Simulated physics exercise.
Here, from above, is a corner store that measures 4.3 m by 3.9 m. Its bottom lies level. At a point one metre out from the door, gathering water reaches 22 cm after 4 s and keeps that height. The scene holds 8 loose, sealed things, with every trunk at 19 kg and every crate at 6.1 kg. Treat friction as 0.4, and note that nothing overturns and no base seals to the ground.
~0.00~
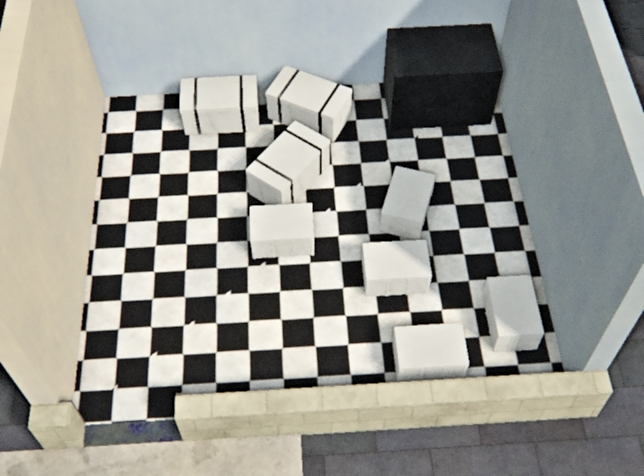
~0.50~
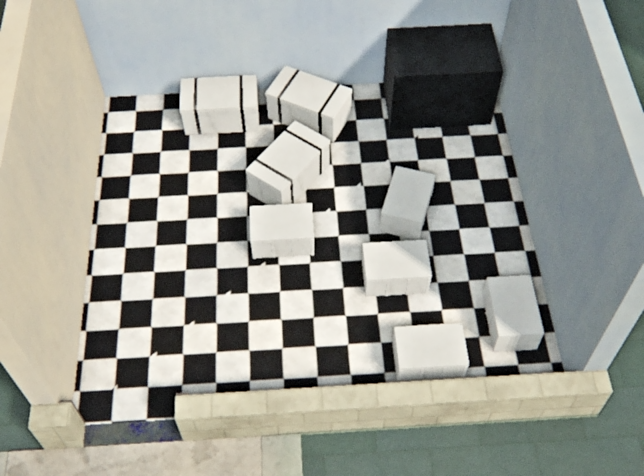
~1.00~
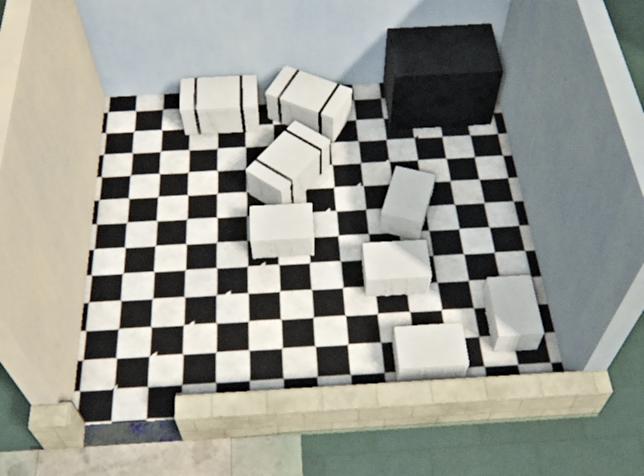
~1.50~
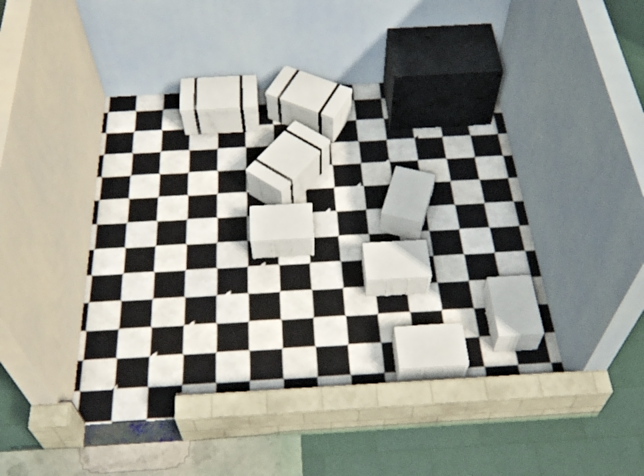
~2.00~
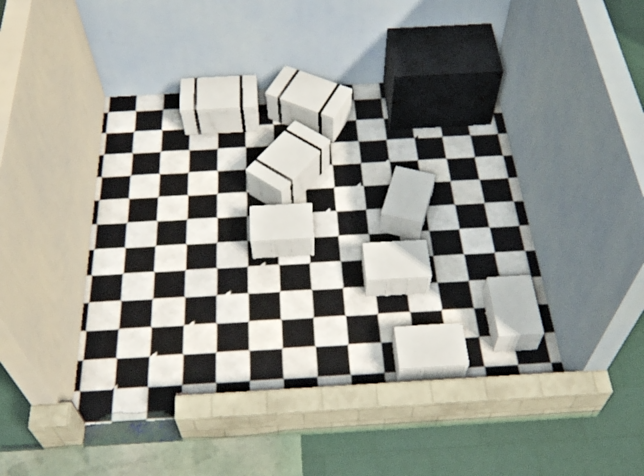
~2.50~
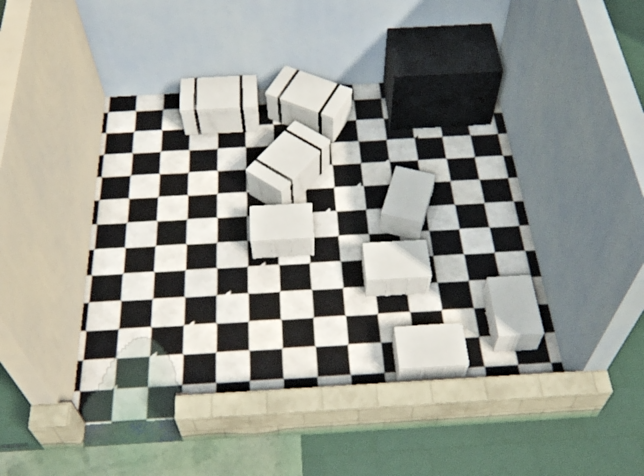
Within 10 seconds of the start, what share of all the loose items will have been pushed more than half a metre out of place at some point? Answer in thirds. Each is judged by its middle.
One to two thirds.
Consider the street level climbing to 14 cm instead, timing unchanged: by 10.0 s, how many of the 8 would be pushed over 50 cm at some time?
That would give 0.
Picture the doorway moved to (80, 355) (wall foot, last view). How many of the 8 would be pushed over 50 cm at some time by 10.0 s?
You'd get 4 in that case.
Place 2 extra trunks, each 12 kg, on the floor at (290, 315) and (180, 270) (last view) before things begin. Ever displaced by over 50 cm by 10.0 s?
Taking them in order, the first is below the threshold and the second is above the threshold.
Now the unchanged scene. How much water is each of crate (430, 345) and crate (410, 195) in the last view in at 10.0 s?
Roughly 1 and 6 cm.
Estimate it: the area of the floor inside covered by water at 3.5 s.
About 2.5 m2 is covered.
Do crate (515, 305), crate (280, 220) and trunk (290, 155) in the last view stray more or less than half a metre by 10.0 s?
First not as far, then farther, then farther.
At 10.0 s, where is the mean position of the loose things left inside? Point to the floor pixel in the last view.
Around (420, 243).
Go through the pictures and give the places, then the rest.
In the first frame, a trunk at (288, 155) rests on the ground; a trunk at (309, 91), on the bottom; 0.0 m2 under water; 0 of 8 have shifted.
In the second frame, a trunk at (288, 155) rests on the ground; a trunk at (309, 91) rests on the ground; water covers 0.0 m2; 0 of 8 have shifted.
In the third frame, a trunk at (288, 155), on the bottom; a trunk at (309, 91), on the bottom; water covers 0.0 m2; 0 of 8 have shifted.
In the fourth frame, a trunk at (288, 155) rests on the ground; a trunk at (309, 91) rests on the ground; water covers 0.0 m2; 0 of 8 have shifted.
In the fifth frame, a trunk at (288, 155), on the bottom; a trunk at (309, 91), on the bottom; 0.0 m2 under water; 0 of 8 have shifted.
In the sixth frame, a trunk at (288, 155), on the bottom; a trunk at (309, 91) rests on the ground; 0.4 m2 under water; 0 of 8 have shifted.
After 3.5 s 0 of 8 are over 50 cm from their spots; 0 afloat.
After 4.5 s 0 of 8 are over 50 cm from their spots; 0 afloat.
After 7.0 s 1 of 8 are over 50 cm from their spots; 1 afloat.
After 10.0 s 5 of 8 are over 50 cm from their spots, and 5 have been at some point; 4 afloat.
